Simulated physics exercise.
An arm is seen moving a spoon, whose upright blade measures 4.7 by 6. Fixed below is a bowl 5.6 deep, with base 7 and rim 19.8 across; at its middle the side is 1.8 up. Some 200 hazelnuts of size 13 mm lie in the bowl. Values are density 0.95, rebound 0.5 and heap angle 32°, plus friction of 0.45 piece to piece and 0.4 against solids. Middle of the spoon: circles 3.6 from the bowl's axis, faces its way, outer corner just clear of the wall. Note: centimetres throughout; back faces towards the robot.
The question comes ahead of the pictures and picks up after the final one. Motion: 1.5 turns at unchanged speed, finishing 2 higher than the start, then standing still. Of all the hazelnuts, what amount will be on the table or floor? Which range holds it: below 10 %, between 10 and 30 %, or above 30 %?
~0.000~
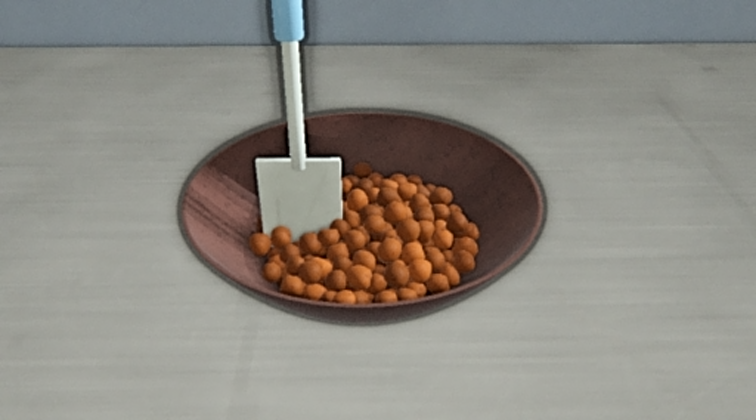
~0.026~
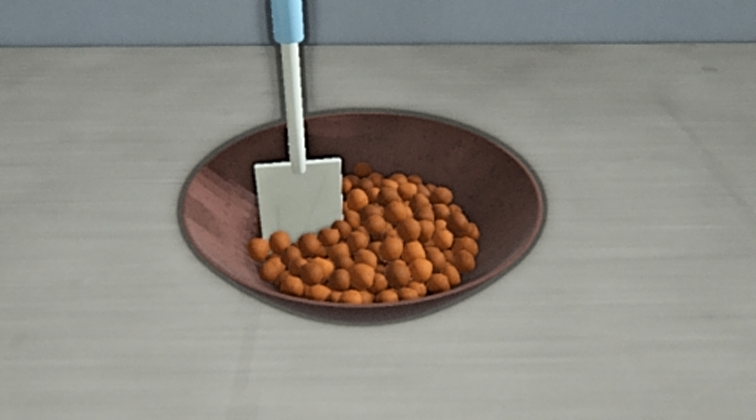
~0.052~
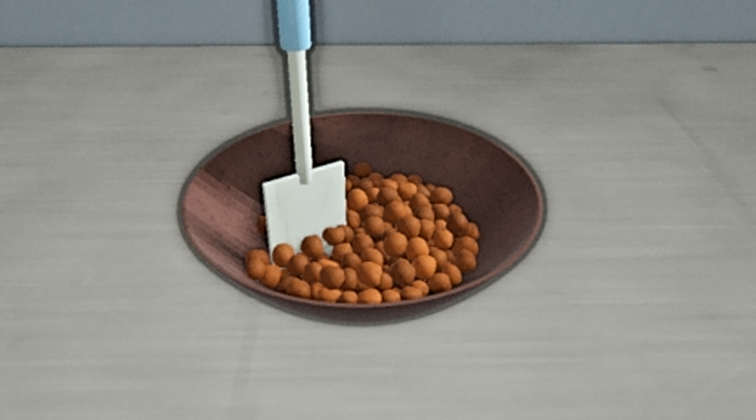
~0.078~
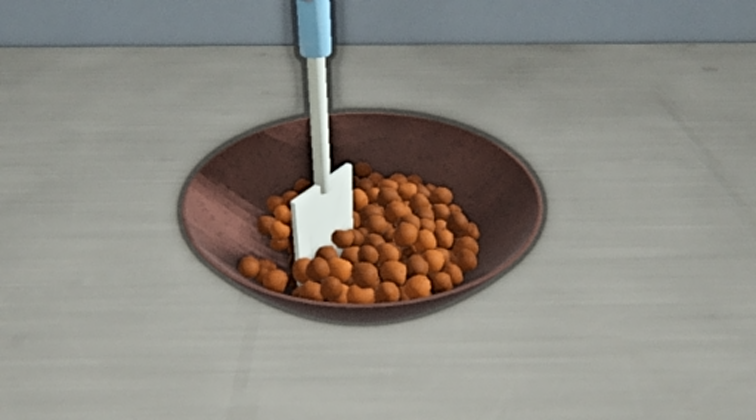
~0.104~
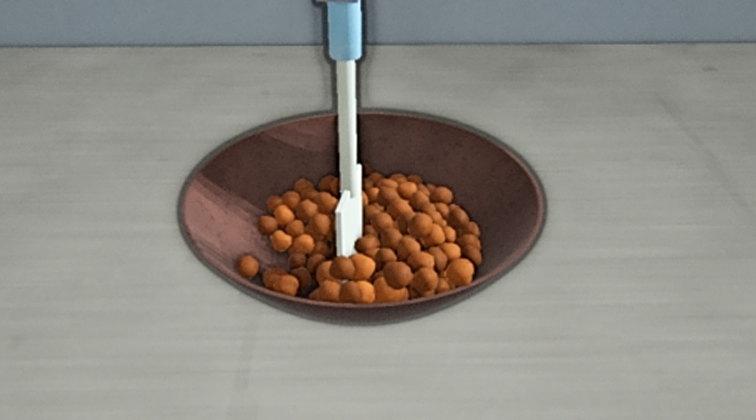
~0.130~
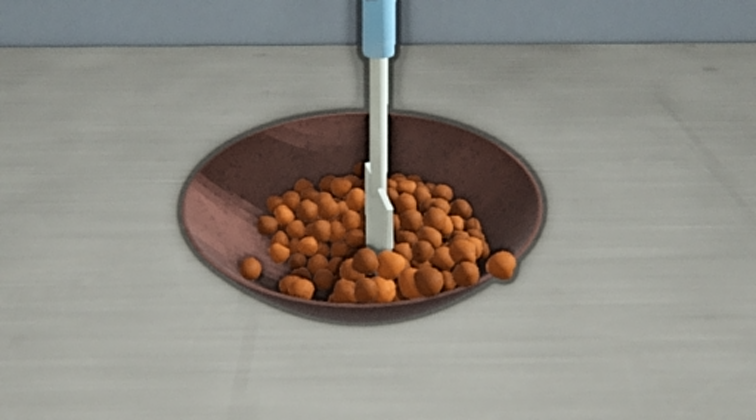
It lies between 10 and 30 %.
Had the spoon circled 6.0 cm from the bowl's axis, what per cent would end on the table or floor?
Near 5 %.
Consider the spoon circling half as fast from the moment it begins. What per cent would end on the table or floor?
Then roughly 0 %.
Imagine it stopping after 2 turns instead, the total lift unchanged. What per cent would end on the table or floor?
It would be around 25 percent.
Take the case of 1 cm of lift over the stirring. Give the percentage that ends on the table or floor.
That works out to some 25 per cent.
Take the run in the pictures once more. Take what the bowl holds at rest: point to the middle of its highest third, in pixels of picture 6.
I'd say close to (347, 212).
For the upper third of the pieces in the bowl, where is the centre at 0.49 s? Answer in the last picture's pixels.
Estimated centre: (300, 207).
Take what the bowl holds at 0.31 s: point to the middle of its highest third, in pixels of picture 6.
Around pixel (357, 148).
After 0.31 s, 270° round, highest piece 8 above the table; 168 in the bowl, 13 on the table or floor, 15 in flight or on the tool.
After 0.49 s, 78° round, highest piece 7 above the table; 154 in the bowl, 39 on the table or floor, 3 in flight or on the tool.
After 0.78 s, 180° round, highest piece 5 above the table; 154 in the bowl, 42 on the table or floor.
After 1.48 s, 180° round, highest piece 4 above the table; 154 in the bowl, 42 on the table or floor.
At rest, 154 in the bowl, 42 on the table or floor. That is 21 % on the table or floor.
